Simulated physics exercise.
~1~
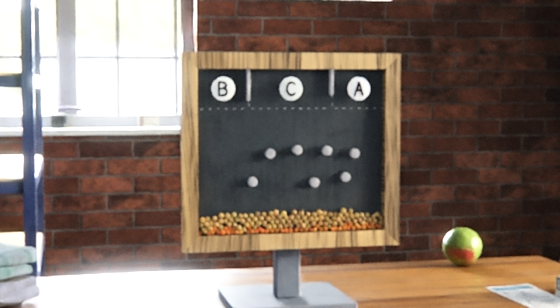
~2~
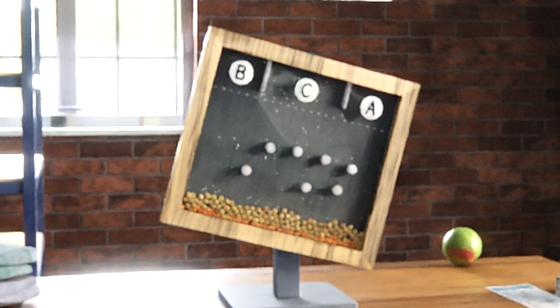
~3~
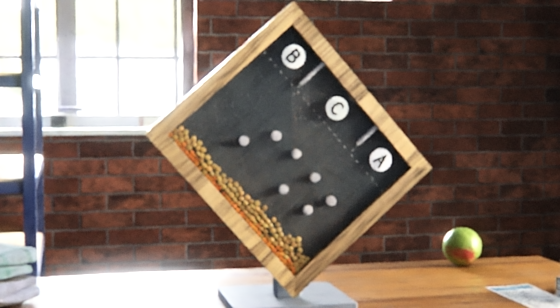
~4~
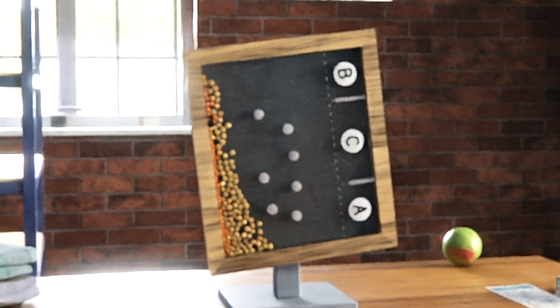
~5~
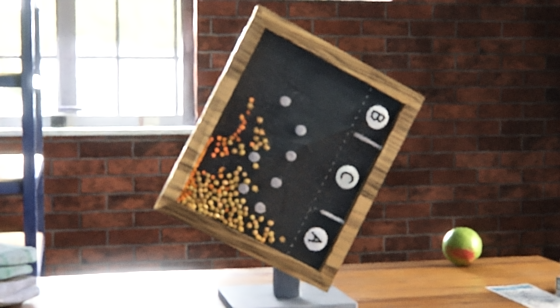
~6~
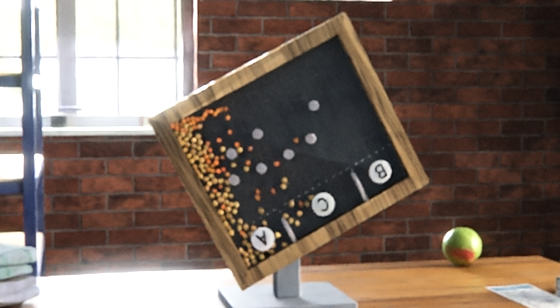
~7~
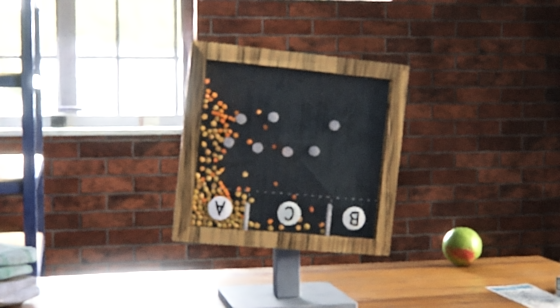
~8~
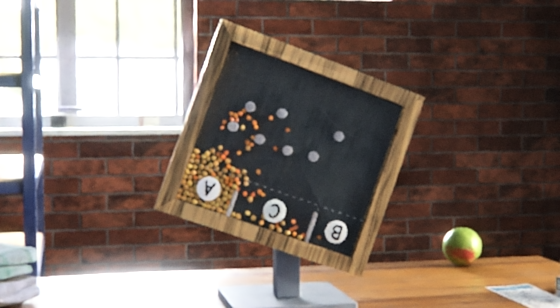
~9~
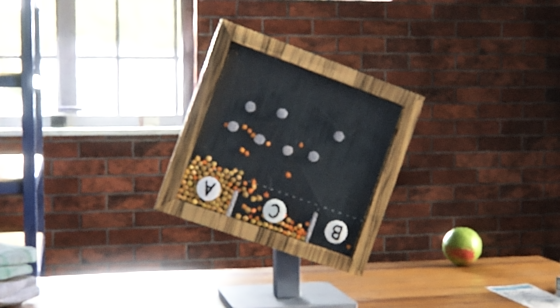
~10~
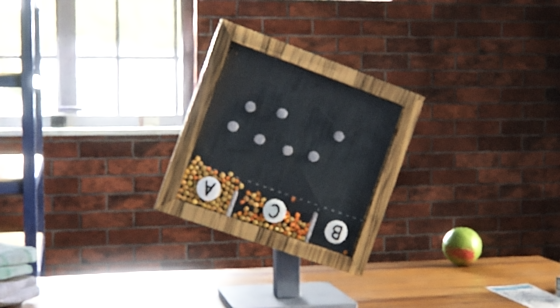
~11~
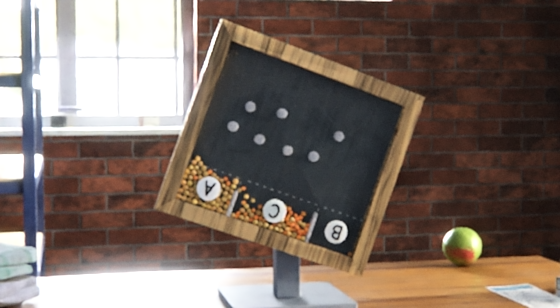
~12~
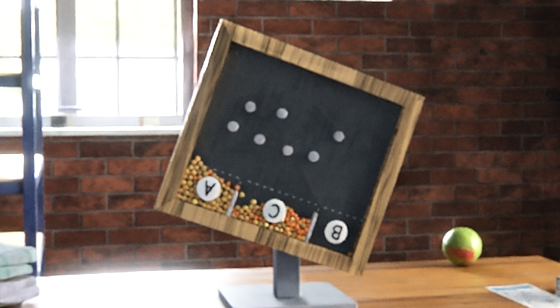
A wood-framed case turns clockwise past upside down, and its beads settle in pockets A and C.
